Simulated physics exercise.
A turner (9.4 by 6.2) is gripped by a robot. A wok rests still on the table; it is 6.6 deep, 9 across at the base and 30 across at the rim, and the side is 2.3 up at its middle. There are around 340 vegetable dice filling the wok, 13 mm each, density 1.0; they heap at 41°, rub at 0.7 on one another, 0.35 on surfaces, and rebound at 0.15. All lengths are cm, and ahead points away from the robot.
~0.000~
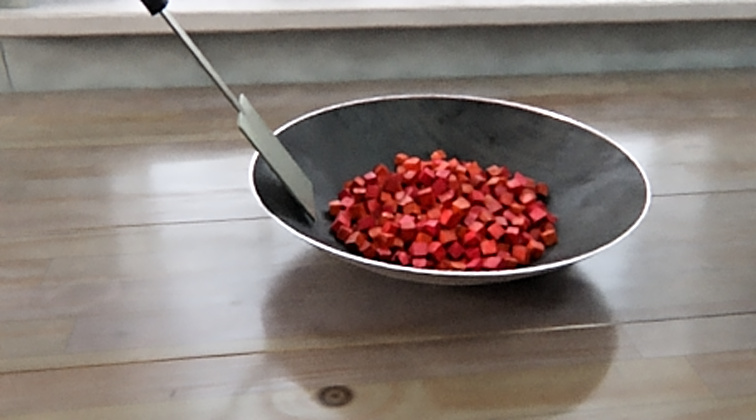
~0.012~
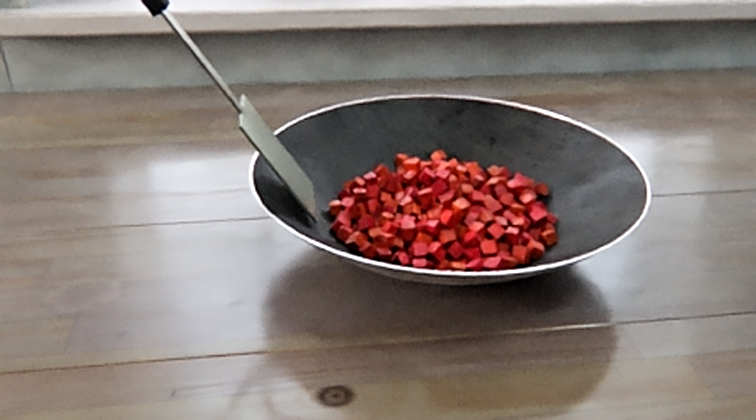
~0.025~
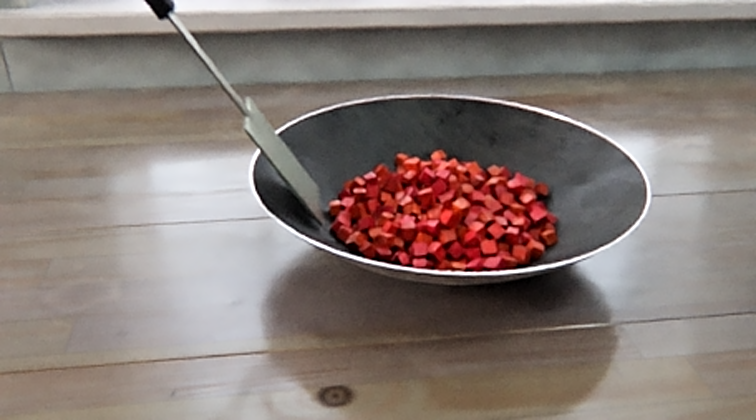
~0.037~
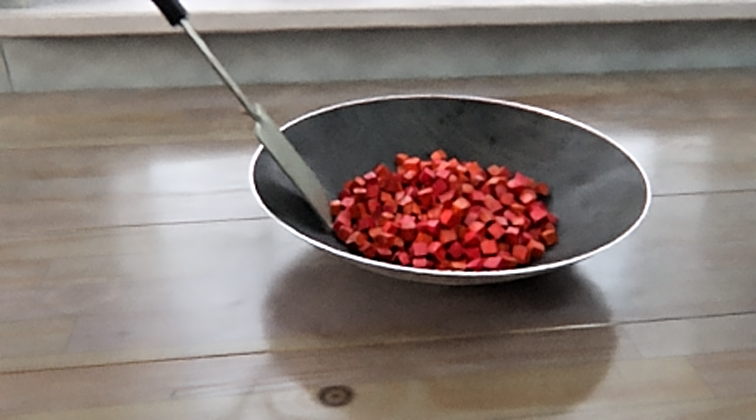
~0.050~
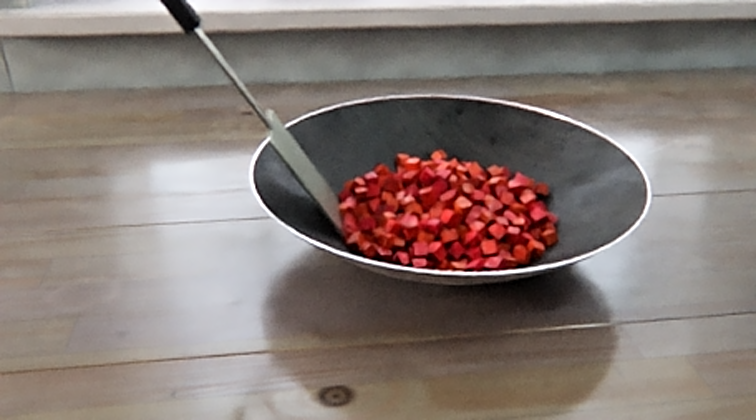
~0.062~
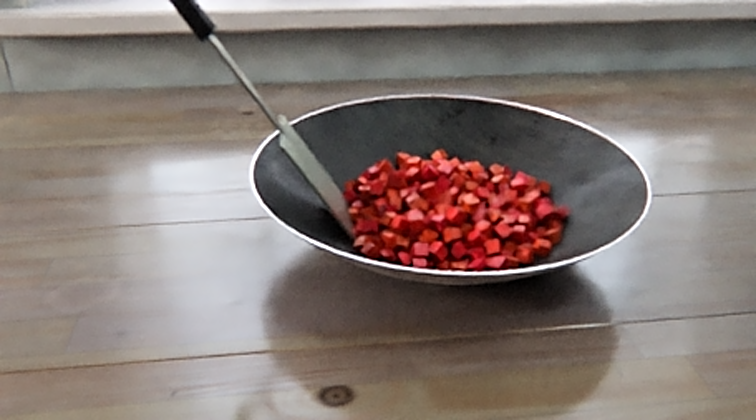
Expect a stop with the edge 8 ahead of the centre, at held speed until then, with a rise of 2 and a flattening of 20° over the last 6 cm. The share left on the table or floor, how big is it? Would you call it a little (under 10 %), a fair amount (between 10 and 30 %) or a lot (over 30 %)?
A fair amount, between 10 and 30 %.
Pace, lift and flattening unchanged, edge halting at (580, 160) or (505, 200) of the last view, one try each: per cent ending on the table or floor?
35 % and 5 %.
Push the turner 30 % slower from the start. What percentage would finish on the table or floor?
Approx. 10 per cent.
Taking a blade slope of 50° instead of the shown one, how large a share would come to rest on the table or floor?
In that case, around 15 percent would end up on the table or floor.
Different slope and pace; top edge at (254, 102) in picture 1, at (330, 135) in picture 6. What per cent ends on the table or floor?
40 %.
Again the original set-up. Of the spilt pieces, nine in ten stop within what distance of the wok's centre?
That distance is around 30 cm.
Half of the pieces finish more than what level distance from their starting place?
Some 6 cm.
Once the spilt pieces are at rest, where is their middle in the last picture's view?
It ends up around (701, 210).
By 0.15 s, sloping 58°, highest piece 7 above the table; 335 in the wok.
By 0.23 s, sloping 52°, highest piece 8 above the table; 331 in the wok, 4 on the blade or in flight.
By 0.47 s, sloping 38°, highest piece 8 above the table; 268 in the wok, 63 on the table or floor, 4 on the blade or in flight.
By 1.52 s, sloping 38°, highest piece 8 above the table; 268 in the wok, 67 on the table or floor.
Final count, 268 in the wok, 67 on the table or floor. That is 20 % on the table or floor.
